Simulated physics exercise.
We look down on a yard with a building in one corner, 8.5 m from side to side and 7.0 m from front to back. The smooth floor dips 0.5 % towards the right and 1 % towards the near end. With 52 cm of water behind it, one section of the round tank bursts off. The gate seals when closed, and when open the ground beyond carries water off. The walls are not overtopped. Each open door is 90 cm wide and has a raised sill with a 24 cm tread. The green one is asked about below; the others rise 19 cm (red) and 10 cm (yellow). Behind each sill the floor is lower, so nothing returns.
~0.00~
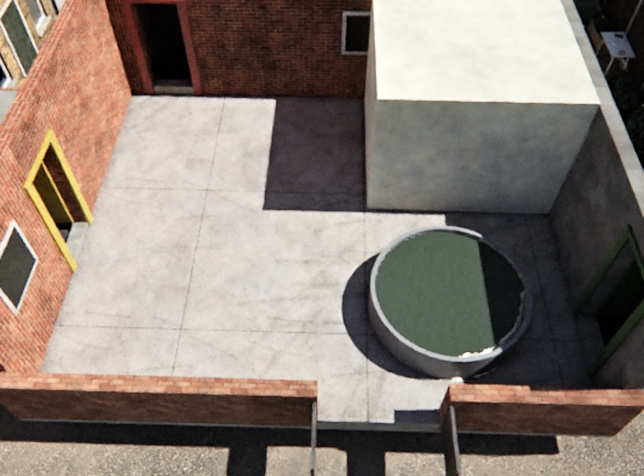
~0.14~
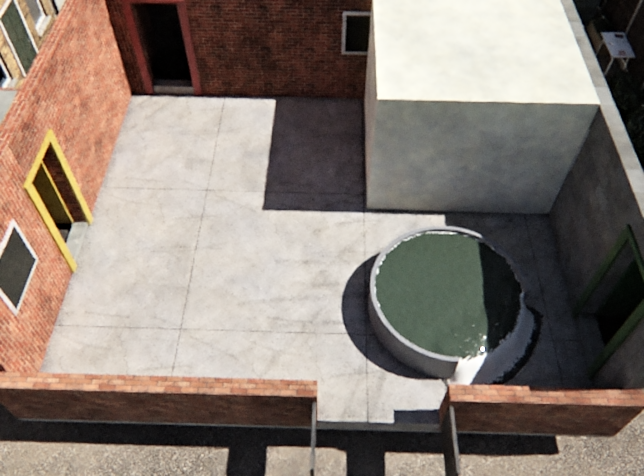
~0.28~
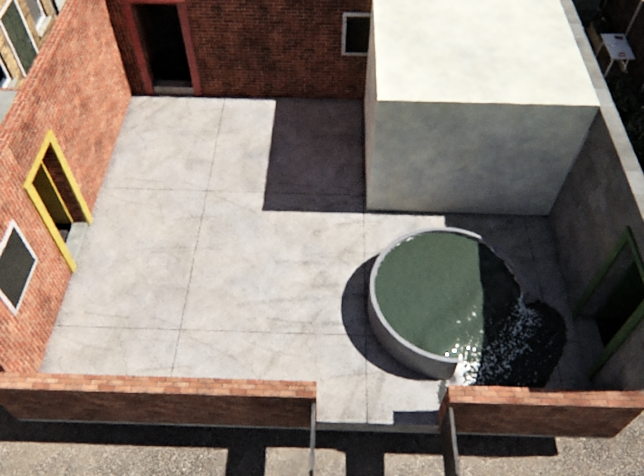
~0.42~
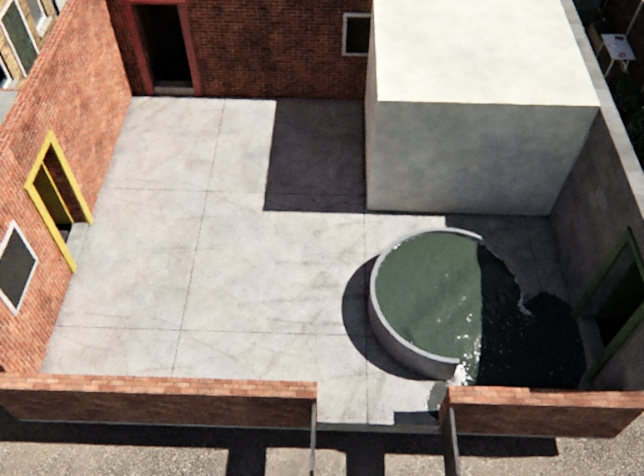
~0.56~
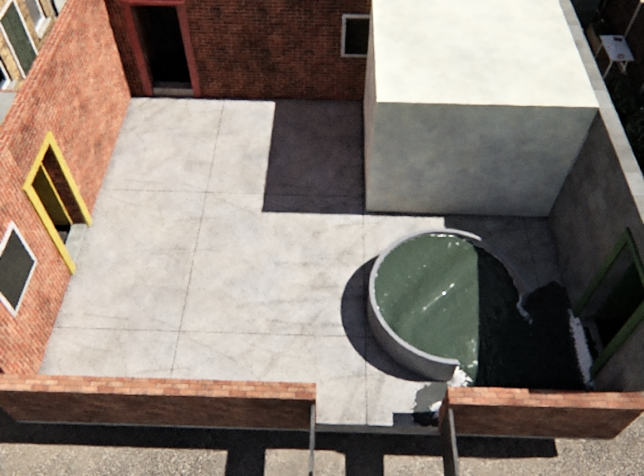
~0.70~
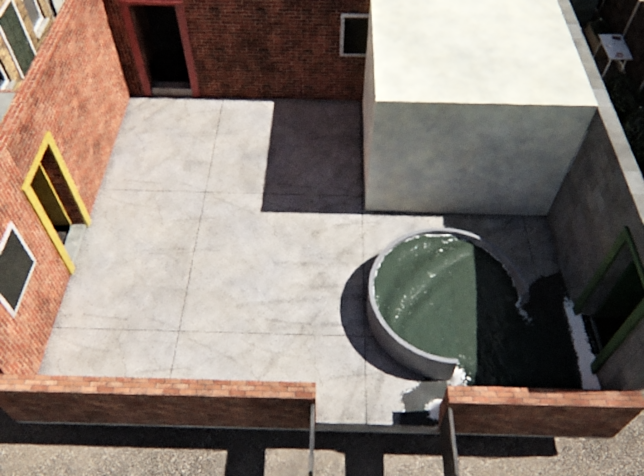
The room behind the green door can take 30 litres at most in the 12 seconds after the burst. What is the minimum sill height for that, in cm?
At least 31 cm or so.
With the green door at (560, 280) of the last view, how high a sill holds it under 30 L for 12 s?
About 11.0 cm.
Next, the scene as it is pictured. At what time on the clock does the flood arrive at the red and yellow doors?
Red not in the 12 s, yellow 7.0 s.
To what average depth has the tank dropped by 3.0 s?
Roughly 20 cm on average.
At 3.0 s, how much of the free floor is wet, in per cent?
Near 25 per cent is wet.
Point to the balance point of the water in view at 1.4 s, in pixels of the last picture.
Near (478, 335).
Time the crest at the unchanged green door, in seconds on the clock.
Around 1.6 s.
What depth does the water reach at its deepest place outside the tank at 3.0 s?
Roughly 33 cm.
After 1.4 s water covers 10 % of the floor, deepest (57 cm) near (585, 414); 34 cm at the green door, 11 litres in over its 22 cm sill.
After 3.0 s water covers 25 % of the floor, deepest (33 cm) near (546, 218); 30 cm at the green door, 100 litres in over its 22 cm sill.
After 12.0 s water covers 70 % of the floor, deepest (12 cm) near (597, 414); 11 cm at the green door, 113 litres in over its 22 cm sill.
At the green door as built, the water arrived by 0.5 s and peaked near 38 cm at 1.6 s.
Run again over the same 12 s with other heights there, 42 litres in over 28.5 cm, 6 litres over 38.5 cm. The limit of 30 litres is kept from about 31 cm up.
